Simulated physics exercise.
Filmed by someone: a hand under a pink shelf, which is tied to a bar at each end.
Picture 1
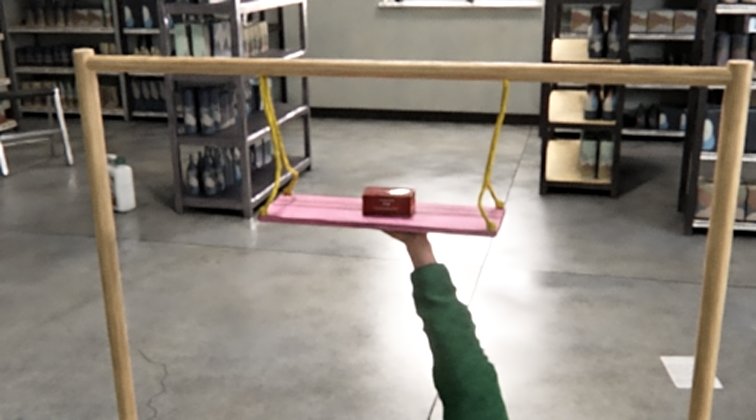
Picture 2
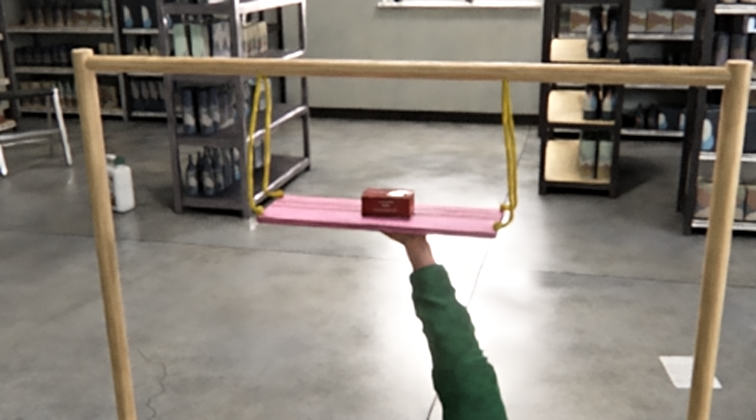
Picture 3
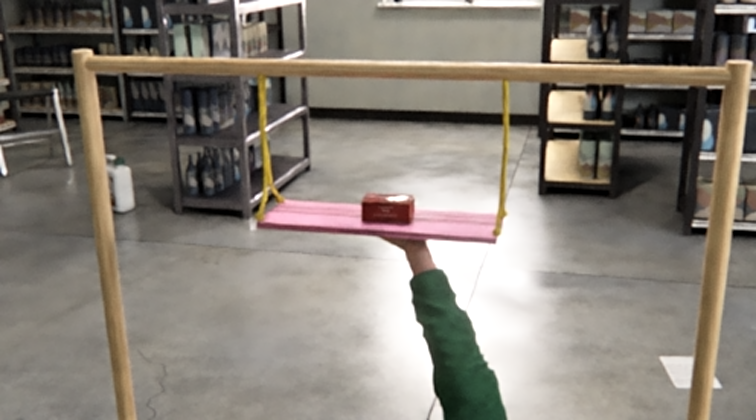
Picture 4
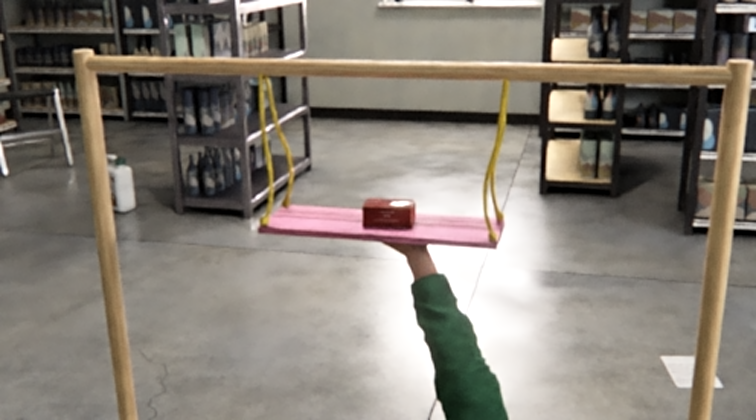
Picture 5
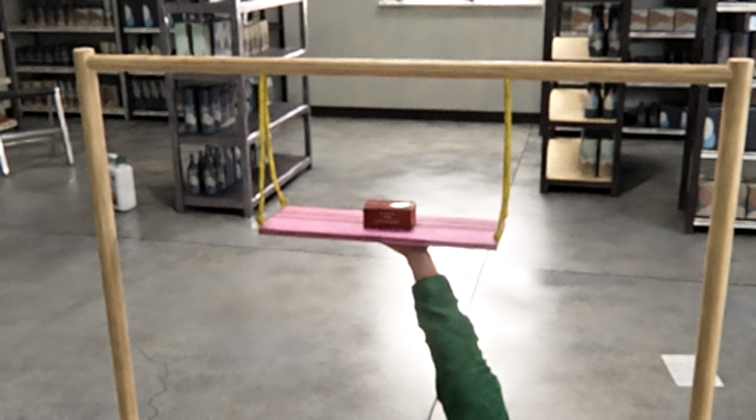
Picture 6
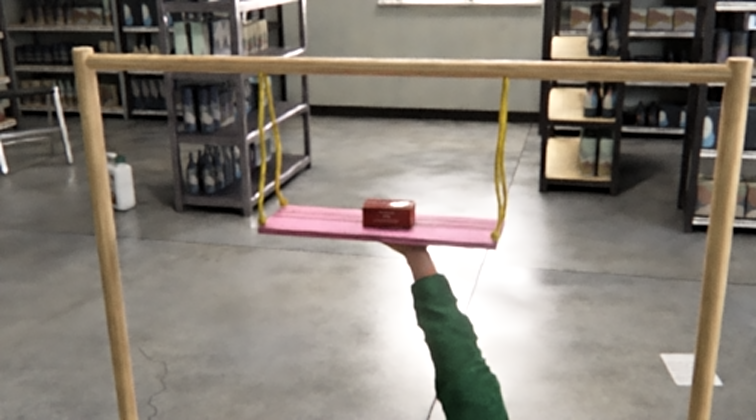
A pink shelf with a red box on it, hanging by yellow cords from a wooden bar, lowers slightly as the green-sleeved arm beneath it moves down a little. The loose cords sway and straighten somewhat, then shelf, box and hand stay nearly still, the palm remaining under the shelf.
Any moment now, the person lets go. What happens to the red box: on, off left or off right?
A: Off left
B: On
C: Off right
B.
Then, 0.52 s later than the last view, board level; box on the board near (389, 216).
Finally, board level; box on the board near (389, 216). The red box remains aboard.
